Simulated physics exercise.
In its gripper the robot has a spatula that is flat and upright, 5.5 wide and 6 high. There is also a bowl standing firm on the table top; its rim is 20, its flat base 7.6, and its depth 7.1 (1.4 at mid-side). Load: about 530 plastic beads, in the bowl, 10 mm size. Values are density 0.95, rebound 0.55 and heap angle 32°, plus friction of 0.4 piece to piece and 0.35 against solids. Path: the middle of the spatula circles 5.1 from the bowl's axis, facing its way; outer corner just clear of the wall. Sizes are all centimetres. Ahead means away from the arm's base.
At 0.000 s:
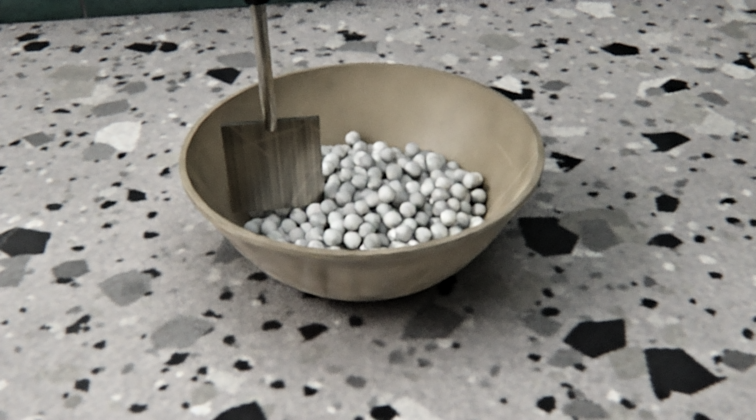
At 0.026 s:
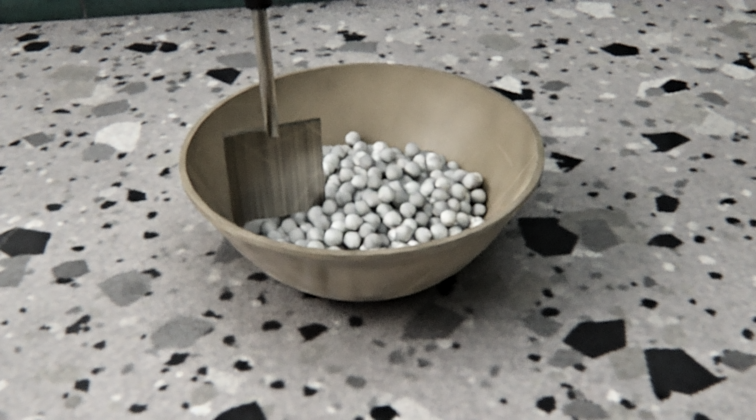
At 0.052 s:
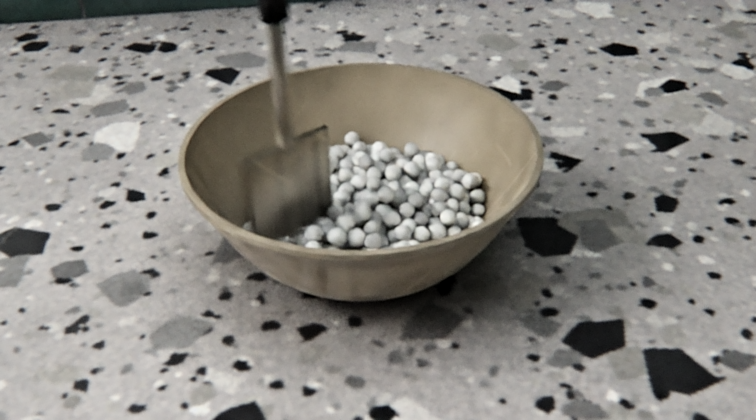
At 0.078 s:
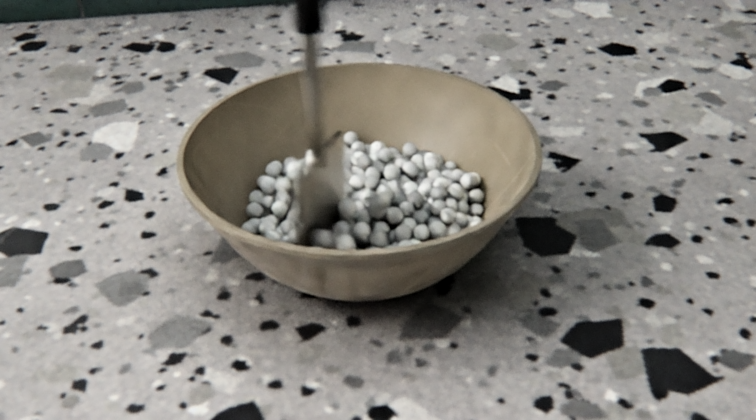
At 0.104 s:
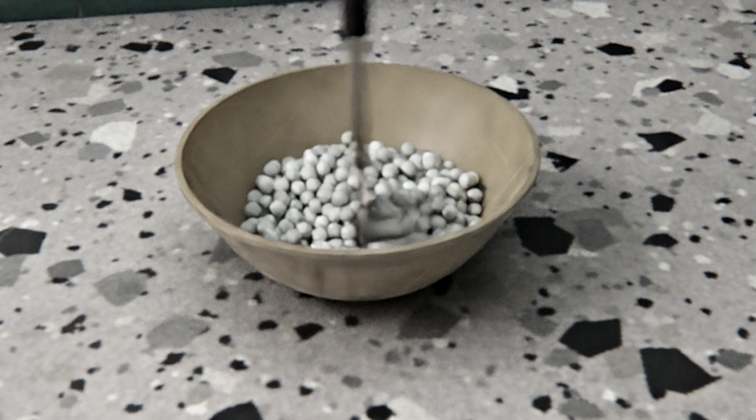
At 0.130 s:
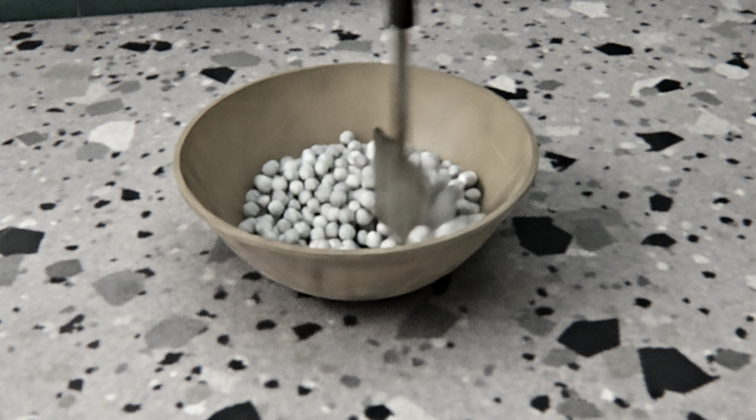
A tan bowl of small pale grey beads sat still on a speckled table top while a flat spatula turned and swept through them from the left side to the right, pushing beads along.
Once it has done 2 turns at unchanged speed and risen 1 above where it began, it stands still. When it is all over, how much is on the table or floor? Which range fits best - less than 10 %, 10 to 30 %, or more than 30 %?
The range that fits is 10 to 30 %.
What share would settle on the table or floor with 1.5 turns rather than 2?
10 %.
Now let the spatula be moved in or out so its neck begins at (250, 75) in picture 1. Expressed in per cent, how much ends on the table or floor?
About 0 per cent.
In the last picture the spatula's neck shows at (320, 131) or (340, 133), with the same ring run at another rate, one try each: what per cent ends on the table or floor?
First try: Around 0 %; second try: Around 5 %.
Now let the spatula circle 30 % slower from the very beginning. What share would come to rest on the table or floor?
Estimate: Near 5 in a hundred.
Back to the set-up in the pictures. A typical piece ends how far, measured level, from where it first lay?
Something near 1 cm, measured level.
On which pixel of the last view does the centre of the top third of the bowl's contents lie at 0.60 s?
At about (363, 209).
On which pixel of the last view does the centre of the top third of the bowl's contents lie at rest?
Somewhere close to (357, 209).
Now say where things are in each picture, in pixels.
In the first frame, spatula neck at (267, 96), 0° round; upper third of the load around (374, 199), from x 250 to 480, top at y 140; 527 in the bowl.
In the second frame, spatula neck at (269, 102), 9° round; upper third of the load around (374, 199), from x 250 to 480, top at y 140.
In the third frame, spatula neck at (284, 118), 32° round; upper third of the load around (374, 199), from x 250 to 480, top at y 140.
In the fourth frame, spatula neck at (316, 130), 58° round; upper third of the load around (375, 199), from x 250 to 475, top at y 140.
In the fifth frame, spatula neck at (359, 133), 85° round; upper third of the load around (382, 198), from x 250 to 475, top at y 140.
In the sixth frame, spatula neck at (401, 125), 111° round; upper third of the load around (394, 194), from x 245 to 480, top at y 140; 527 in the bowl.
By 0.36 s, 346° round, highest piece 10 above the table; 483 in the bowl, 12 on the table or floor, 32 in flight or on the tool.
By 0.60 s, 222° round, highest piece 8 above the table; 453 in the bowl, 64 on the table or floor, 10 in flight or on the tool.
By 0.91 s, 0° round, highest piece 5 above the table; 452 in the bowl, 75 on the table or floor.
By 1.61 s, 0° round, highest piece 4 above the table; 452 in the bowl, 75 on the table or floor.
Final count, 452 in the bowl, 75 on the table or floor. That is 14 % on the table or floor.
